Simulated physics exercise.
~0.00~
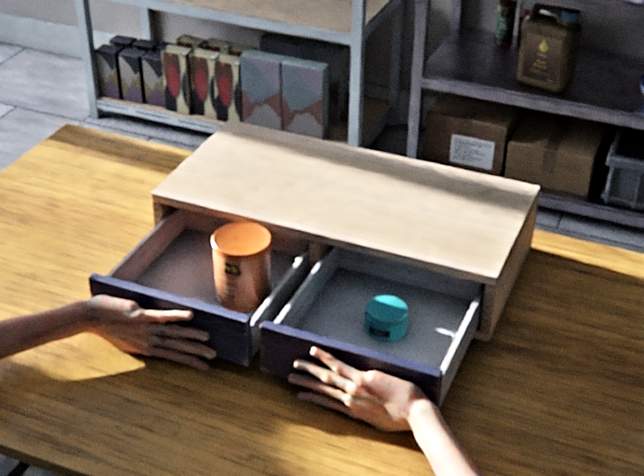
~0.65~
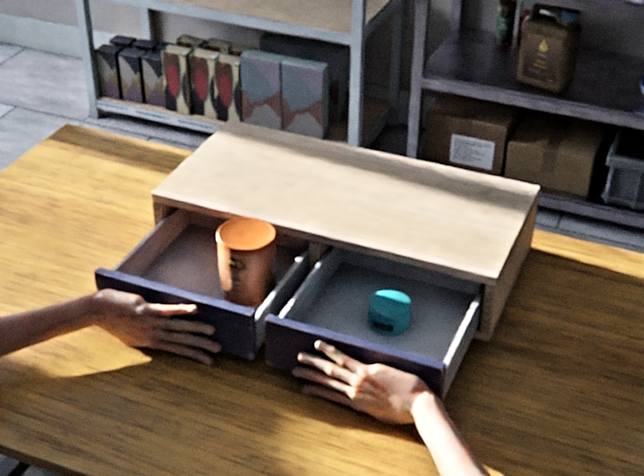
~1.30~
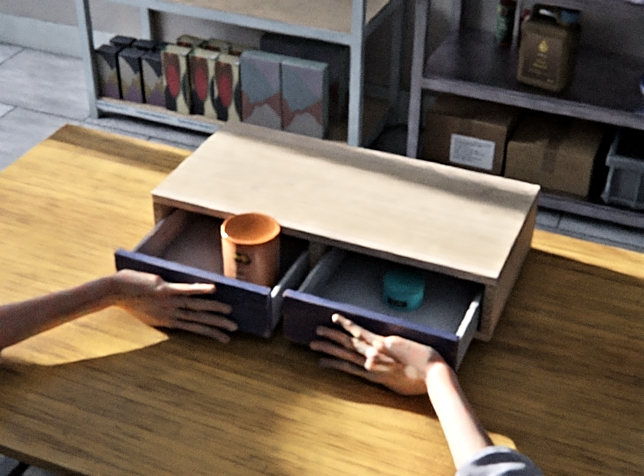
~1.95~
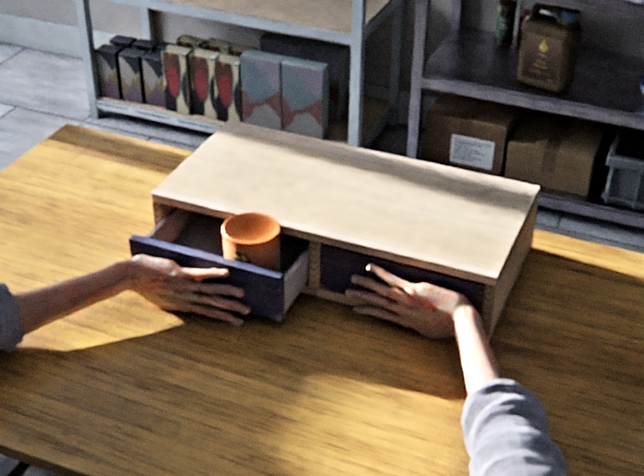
On a wooden table in front of storage shelves, a low, pale wooden chest sits with both of its dark-fronted drawers open. The left drawer holds an upright orange tub, and the right one holds a small turquoise jar. Two hands, one flat against each drawer front, begin pushing them inward. The right drawer slides in faster, carrying the jar back under the chest top until it is out of sight, and shuts flush. The left drawer moves in only partway and stays ajar, with the orange tub still standing upright in the opening and the hands still on both fronts.
